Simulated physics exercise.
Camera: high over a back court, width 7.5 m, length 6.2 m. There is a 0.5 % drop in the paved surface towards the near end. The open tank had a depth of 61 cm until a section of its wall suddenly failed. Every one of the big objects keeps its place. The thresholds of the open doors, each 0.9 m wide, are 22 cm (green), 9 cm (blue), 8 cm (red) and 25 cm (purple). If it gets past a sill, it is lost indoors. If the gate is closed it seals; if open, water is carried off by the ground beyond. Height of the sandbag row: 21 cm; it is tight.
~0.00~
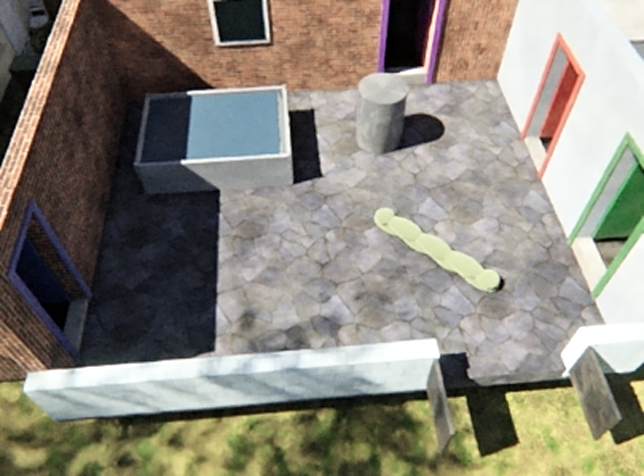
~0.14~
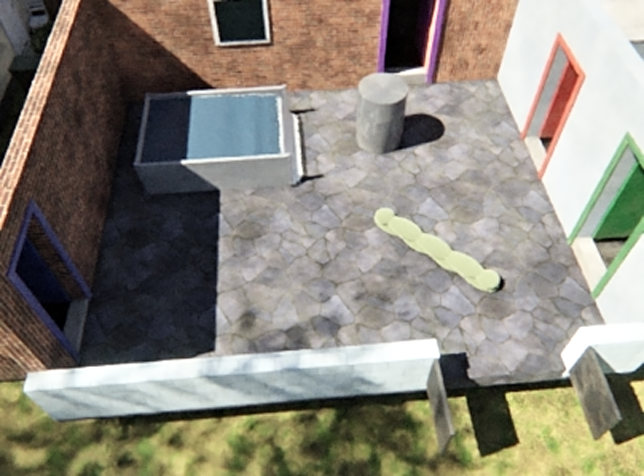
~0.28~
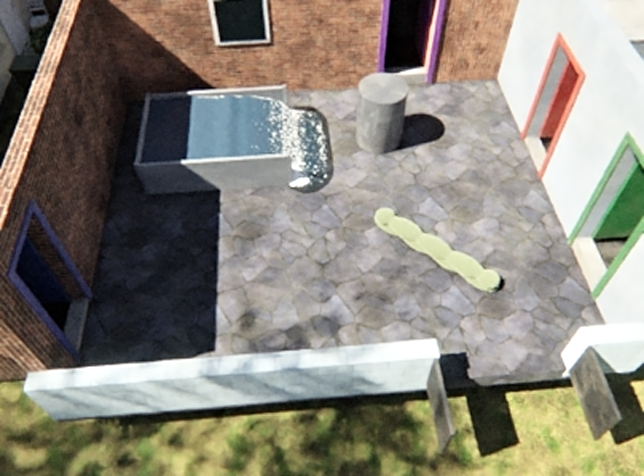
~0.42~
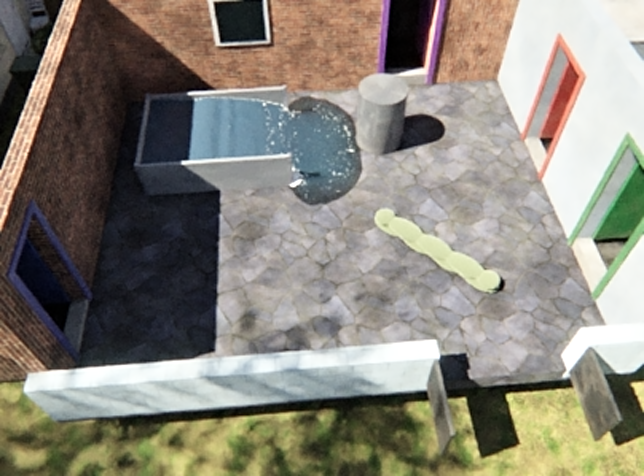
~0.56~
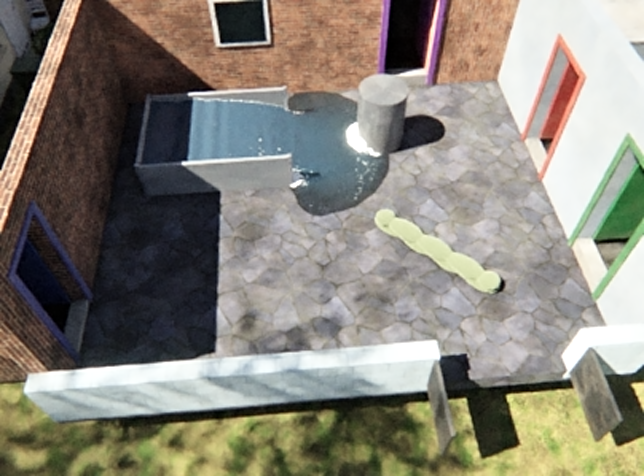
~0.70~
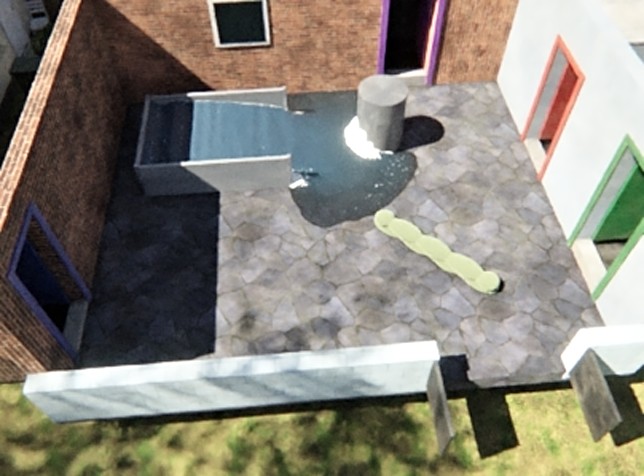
The clip shows a paved courtyard seen from above, where water pours from the right end of a walled tank, spreads across the paving, surrounds the base of a gray cylinder, and reaches the near end of a pale green barrier.
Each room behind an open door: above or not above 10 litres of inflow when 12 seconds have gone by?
Green door: Not above, blue door: Not above, red door: Above, purple door: Not above.
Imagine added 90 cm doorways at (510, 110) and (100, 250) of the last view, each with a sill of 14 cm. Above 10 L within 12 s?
Well, the first is beyond the mark and the second is shy of the mark.
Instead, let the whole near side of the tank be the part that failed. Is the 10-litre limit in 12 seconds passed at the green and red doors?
The green door comes out less than that and the red door less than that.
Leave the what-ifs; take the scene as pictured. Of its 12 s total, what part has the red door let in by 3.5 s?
Share by then: ~ 50 %.
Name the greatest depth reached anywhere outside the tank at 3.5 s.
I'd put it at close to 32 cm.
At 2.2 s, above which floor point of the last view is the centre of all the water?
Pixel position near (323, 150).
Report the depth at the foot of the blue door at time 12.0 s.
Some 8.0 cm.
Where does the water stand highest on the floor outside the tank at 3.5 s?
Look at roughly (601, 340).
After 1.4 s water covers 25 % of the floor and is deepest (40 cm) near (352, 145); green door not reached, blue door not reached, red door not reached, purple door 21 cm at the sill, 0 L in.
After 2.2 s water covers 40 % of the floor and is deepest (36 cm) near (352, 145); green door 6 cm at the sill, 0 L in, blue door not reached, red door 7 cm at the sill, 2 L in, purple door 20 cm at the sill, 0 L in.
After 3.5 s water covers 50 % of the floor and is deepest (32 cm) near (601, 340); green door 21 cm at the sill, 0 L in, blue door not reached, red door 14 cm at the sill, 20 L in, purple door 14 cm at the sill, 0 L in.
After 7.0 s water covers 75 % of the floor and is deepest (20 cm) near (558, 240); green door 18 cm at the sill, 0 L in, blue door not reached, red door 6 cm at the sill, 35 L in, purple door 4 cm at the sill, 0 L in.
After 12.0 s water covers 95 % of the floor and is deepest (12 cm) near (85, 395); green door 6 cm at the sill, 0 L in, blue door 8 cm at the sill, 0 L in, red door 5 cm at the sill, 40 L in, purple door 6 cm at the sill, 0 L in.
